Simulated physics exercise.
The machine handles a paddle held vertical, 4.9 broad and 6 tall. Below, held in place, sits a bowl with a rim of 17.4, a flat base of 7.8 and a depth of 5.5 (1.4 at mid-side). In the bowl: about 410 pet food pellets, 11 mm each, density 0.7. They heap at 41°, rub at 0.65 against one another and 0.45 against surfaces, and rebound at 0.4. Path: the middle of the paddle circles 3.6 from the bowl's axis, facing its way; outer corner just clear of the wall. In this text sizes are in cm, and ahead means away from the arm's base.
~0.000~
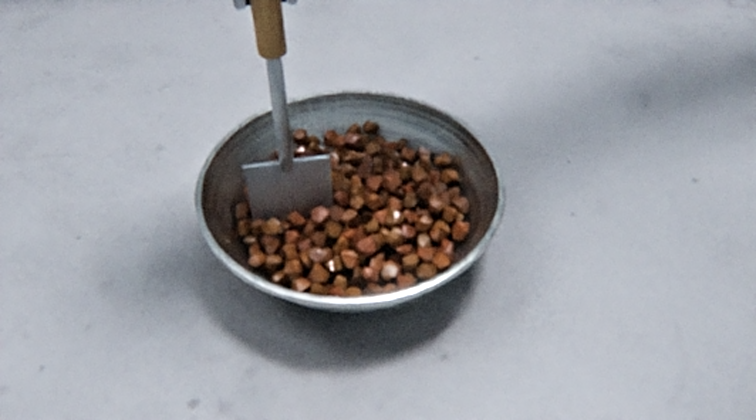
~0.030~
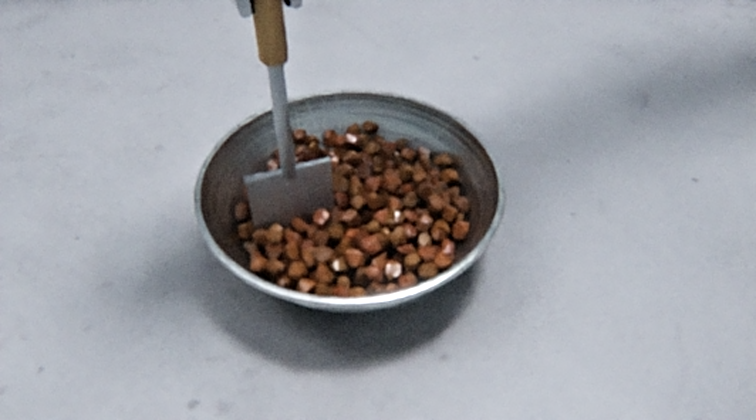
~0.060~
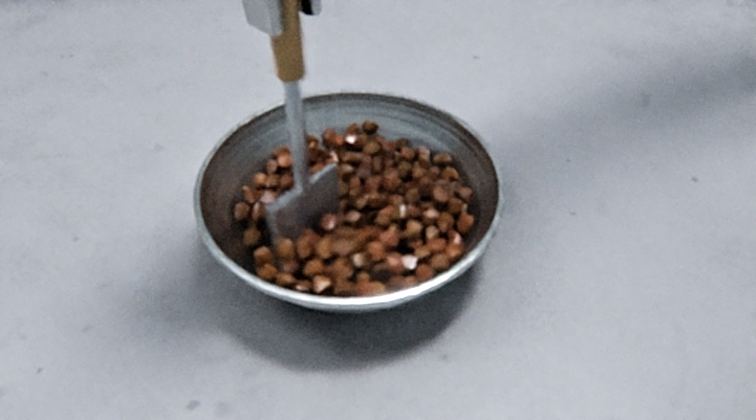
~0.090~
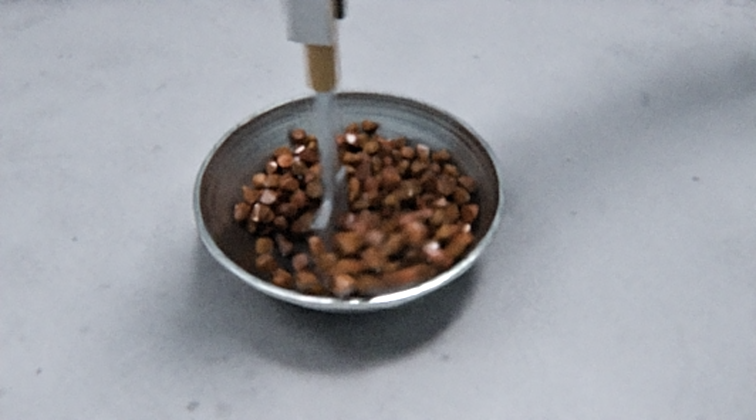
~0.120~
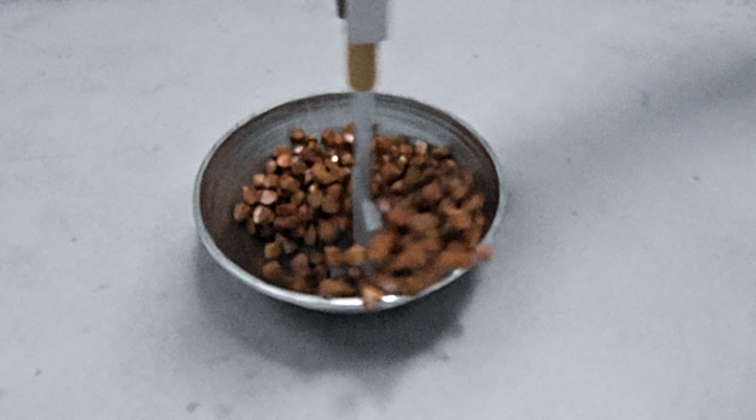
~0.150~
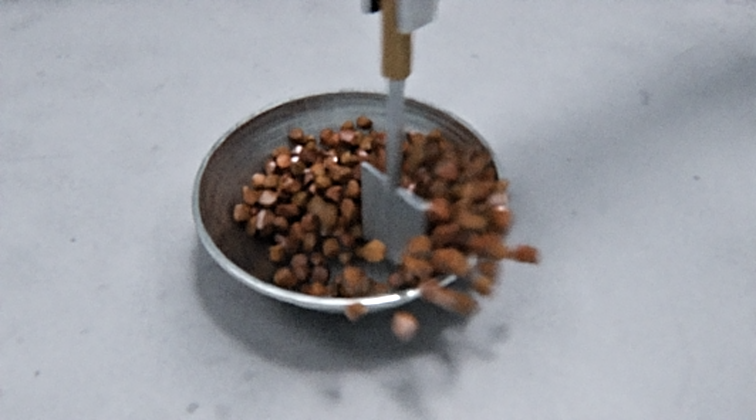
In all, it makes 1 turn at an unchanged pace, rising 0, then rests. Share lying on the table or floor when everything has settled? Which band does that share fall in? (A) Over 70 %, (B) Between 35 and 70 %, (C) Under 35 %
Between 35 and 70 % (B).
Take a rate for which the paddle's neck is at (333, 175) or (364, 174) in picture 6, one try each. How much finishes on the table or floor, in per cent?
Some 25 and 35 per cent.
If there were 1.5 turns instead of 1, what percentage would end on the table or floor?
I'd reckon near 55 per cent.
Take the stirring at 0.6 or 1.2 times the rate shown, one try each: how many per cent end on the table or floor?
Around 30 percent for the first try and 55 percent for the second.
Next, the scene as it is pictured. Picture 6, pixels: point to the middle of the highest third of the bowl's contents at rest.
Near (302, 265).
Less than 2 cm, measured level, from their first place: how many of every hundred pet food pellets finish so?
Around 5 per cent.
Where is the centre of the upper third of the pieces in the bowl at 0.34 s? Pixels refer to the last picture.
Somewhere around (265, 143), I think.
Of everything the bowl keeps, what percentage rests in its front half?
Roughly 70 percent of it.
After 0.24 s, 209° round, highest piece 10 above the table; 335 in the bowl, 9 on the table or floor, 64 in flight or on the tool.
After 0.34 s, 297° round, highest piece 9 above the table; 276 in the bowl, 71 on the table or floor, 61 in flight or on the tool.
After 0.58 s, 0° round, highest piece 6 above the table; 219 in the bowl, 189 on the table or floor.
After 1.28 s, 0° round, highest piece 6 above the table; 219 in the bowl, 189 on the table or floor.
At rest, 219 in the bowl, 189 on the table or floor. That is 46 % on the table or floor.
